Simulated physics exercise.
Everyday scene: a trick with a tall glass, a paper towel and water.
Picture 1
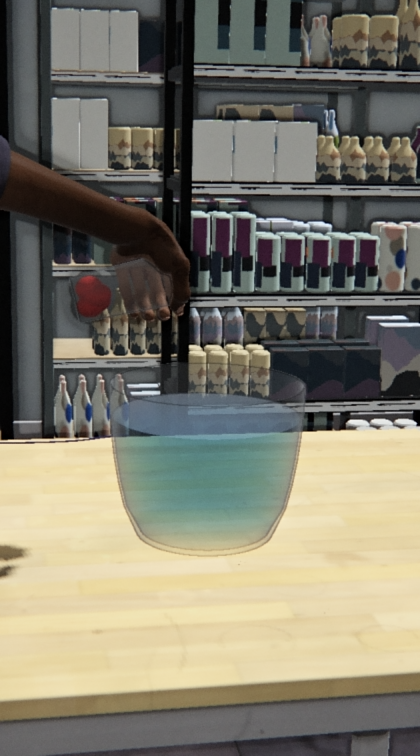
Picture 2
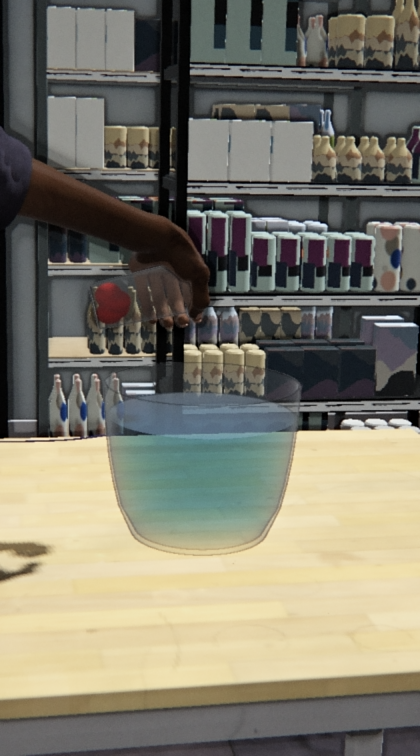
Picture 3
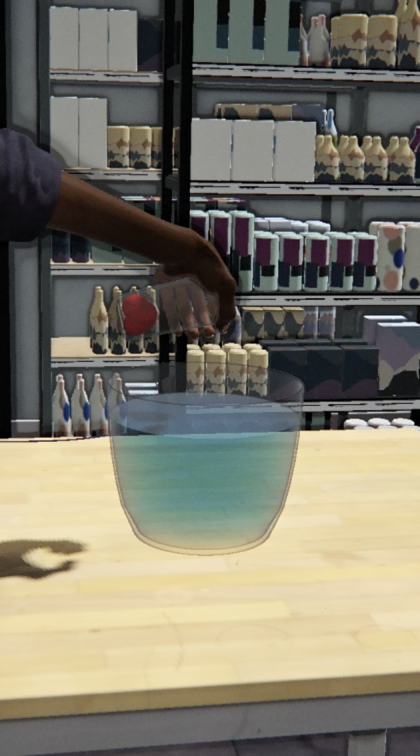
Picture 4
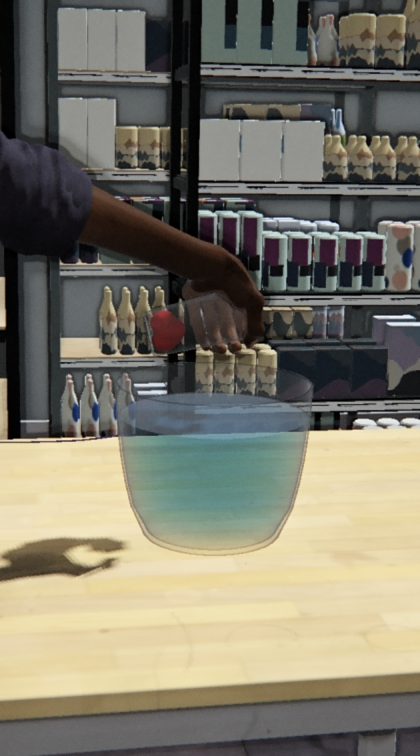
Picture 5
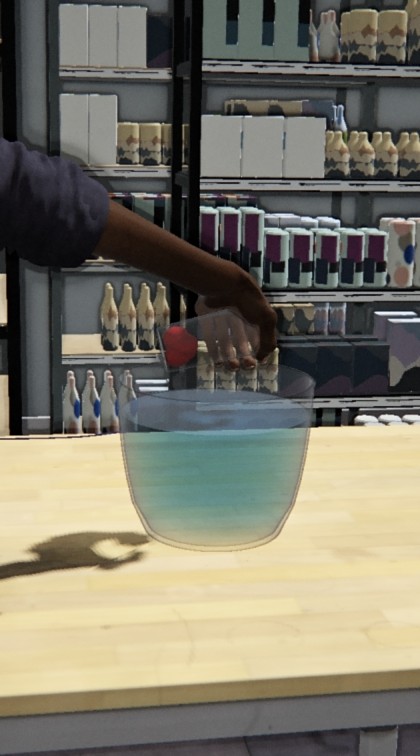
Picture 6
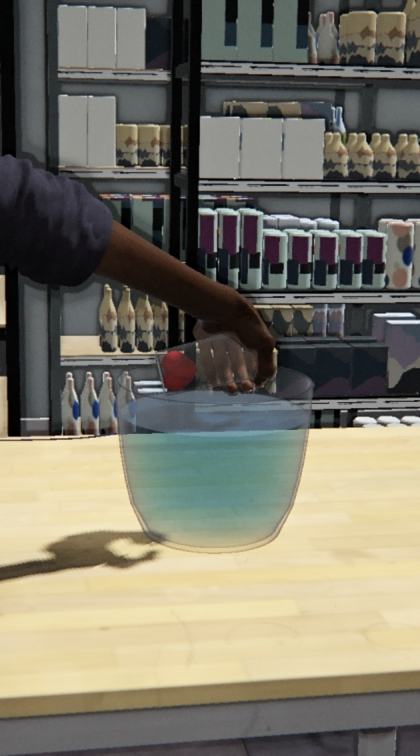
A hand holding a clear glass on its side, with a red wad inside, moves in from the left above a clear tub of blue-green water on a wooden table. The arm carries the glass rightward and gradually lower, its shadow spreading across the tabletop, until the glass is just over the water.
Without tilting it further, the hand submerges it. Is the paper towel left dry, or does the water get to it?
I expect it will get drenched down there.
Soon after, the tall glass enters the water.
Later, water pours in as the air escapes.
In the end, the tall glass is under, flooded, and the paper towel is wet.
